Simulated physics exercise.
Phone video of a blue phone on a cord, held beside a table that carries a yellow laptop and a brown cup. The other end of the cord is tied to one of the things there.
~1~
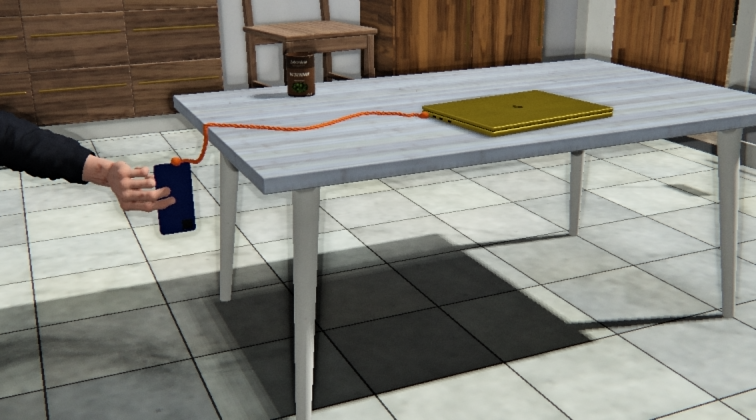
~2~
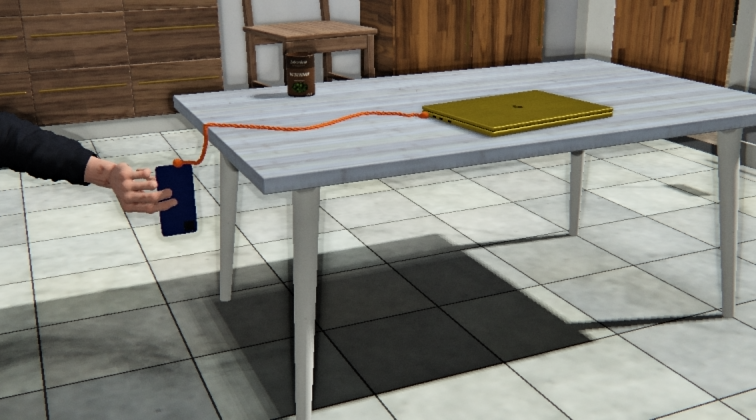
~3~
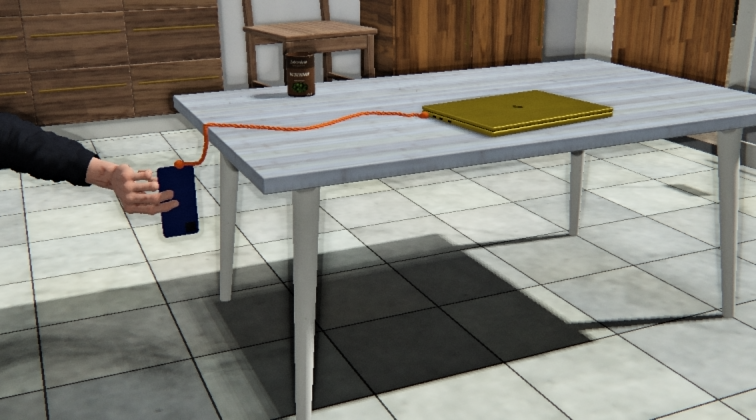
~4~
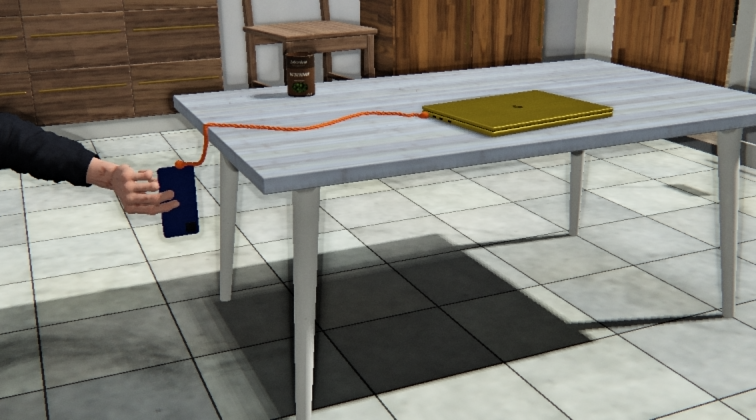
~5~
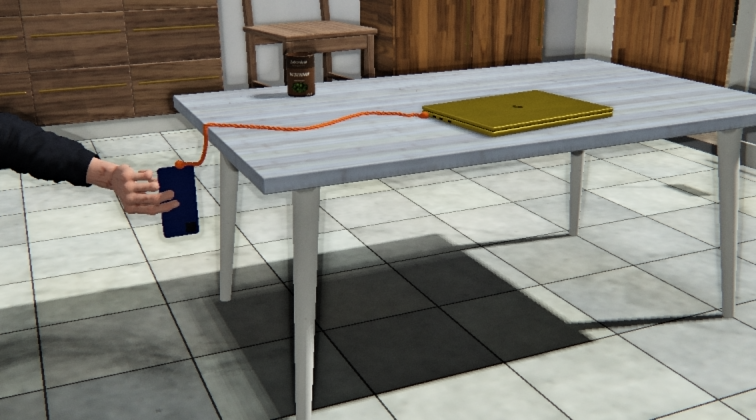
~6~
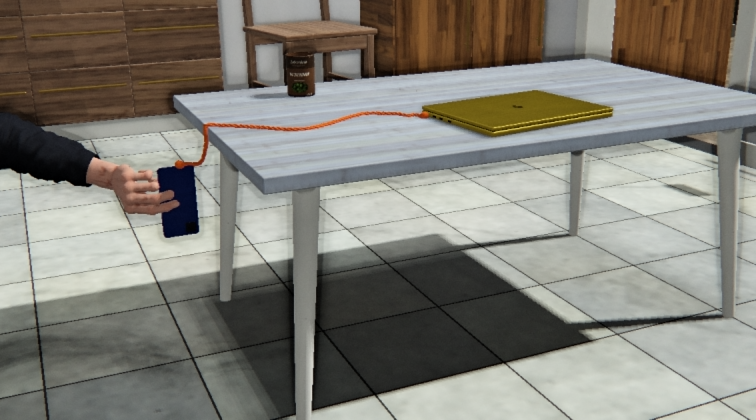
The clip shows a hand at left beside a blue phone on an orange cord that runs across a table to a yellow laptop, near a brown cup; the phone shifts very slightly, and everything else stays still.
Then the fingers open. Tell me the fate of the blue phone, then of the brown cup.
The blue phone stays suspended; the brown cup stays put.
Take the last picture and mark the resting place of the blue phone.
About (259, 264).
Then, 0.76 s after the last picture, phone below the edge near (254, 278); laptop unmoved; cup unmoved.
Then, 1.68 s after the last picture, phone below the edge near (268, 274); laptop shifted a little; cup unmoved.
At rest, phone below the edge near (259, 264); laptop shifted a little; cup unmoved. The blue phone ends up dangling and the brown cup keeps its place.
